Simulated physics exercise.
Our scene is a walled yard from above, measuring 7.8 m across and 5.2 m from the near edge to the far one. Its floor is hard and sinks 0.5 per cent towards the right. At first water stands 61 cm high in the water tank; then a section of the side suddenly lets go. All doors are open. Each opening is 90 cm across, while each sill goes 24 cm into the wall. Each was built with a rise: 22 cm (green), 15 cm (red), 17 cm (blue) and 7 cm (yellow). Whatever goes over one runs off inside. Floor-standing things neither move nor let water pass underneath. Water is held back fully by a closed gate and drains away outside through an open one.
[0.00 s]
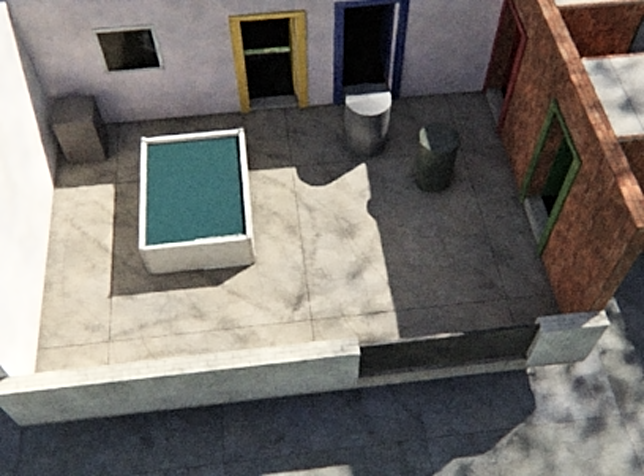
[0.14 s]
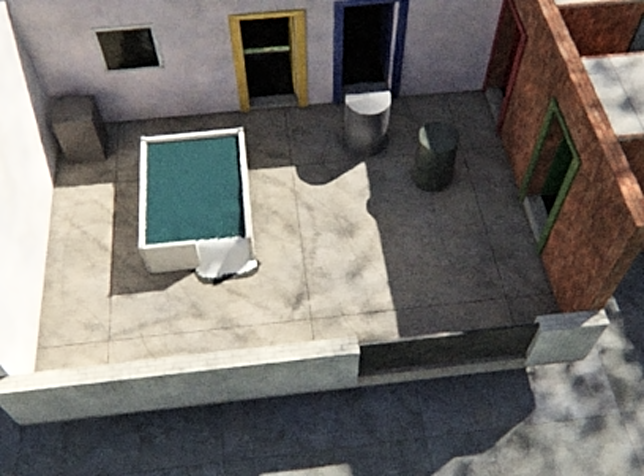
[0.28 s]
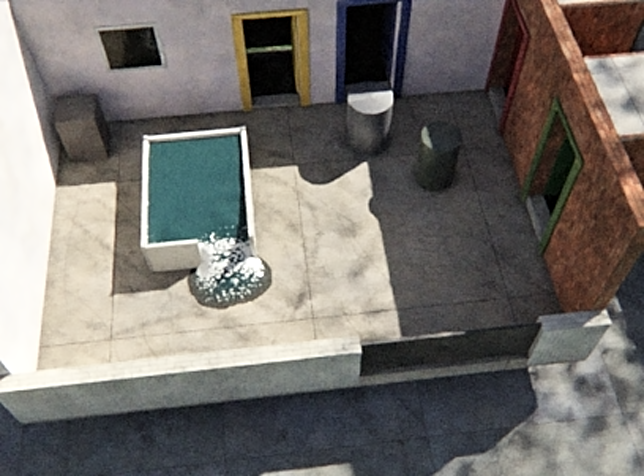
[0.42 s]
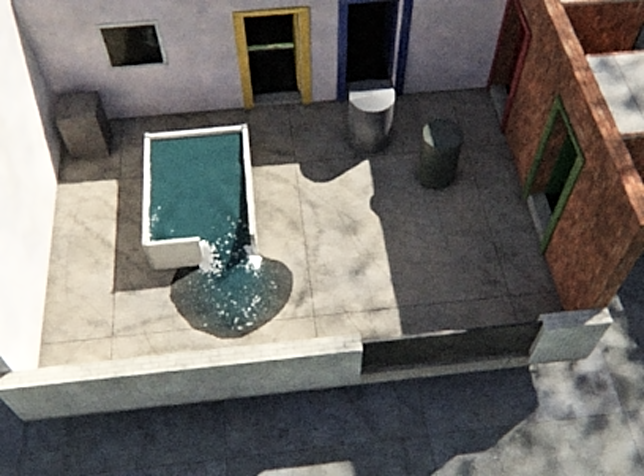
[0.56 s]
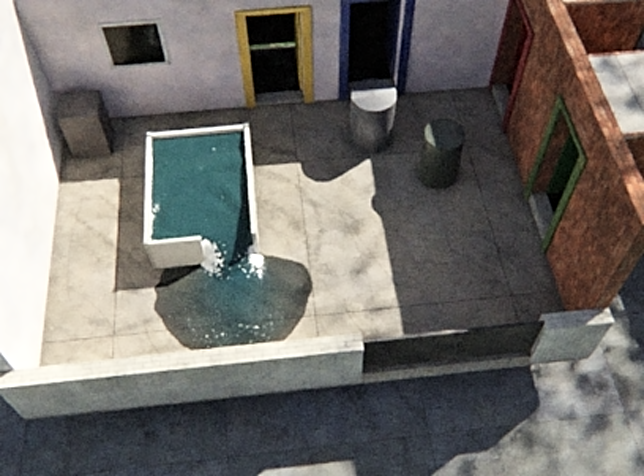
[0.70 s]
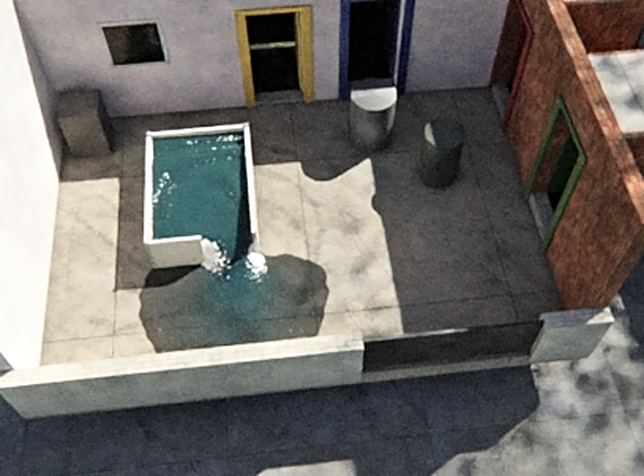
Water pours from the broken front corner of a tank and spreads across the walled yard.
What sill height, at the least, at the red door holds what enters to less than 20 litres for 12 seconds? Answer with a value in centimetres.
A height of roughly 8 cm.
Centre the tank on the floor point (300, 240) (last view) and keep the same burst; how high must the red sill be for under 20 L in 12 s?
About 10.0 cm.
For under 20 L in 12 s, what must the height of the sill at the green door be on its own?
I'd raise green to close to 6.5 cm.
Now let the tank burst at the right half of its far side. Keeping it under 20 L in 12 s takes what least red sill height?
It needs to be about 16 cm high.
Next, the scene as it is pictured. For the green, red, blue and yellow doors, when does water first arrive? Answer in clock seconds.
Green = 3.2 s, red = 4.5 s, blue = 6.5 s, yellow = 7.0 s.
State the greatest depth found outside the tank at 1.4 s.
It gets to close to 32 centimetres there.
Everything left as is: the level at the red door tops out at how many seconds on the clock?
That happens close to 9.0 s on the clock.
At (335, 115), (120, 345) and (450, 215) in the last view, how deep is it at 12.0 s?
About 5, 4 and 5 cm.
After 1.4 s water covers 15 % of the floor, deepest (32 cm) near (235, 264); it has not reached the red door.
After 3.0 s water covers 35 % of the floor, deepest (22 cm) near (50, 391); it has not reached the red door.
After 12.0 s water covers 100 % of the floor, deepest (9 cm) near (276, 109); 8 cm at the red door, 0 litres in over its 15 cm sill.
At the red door as built, the water arrived by 4.5 s and peaked near 12 cm at 8.8 s.
Run again over the same 12 s with other heights there, 27 litres in over 7 cm, 8 litres over 9.5 cm. The limit of 20 litres is kept from about 8 cm up.
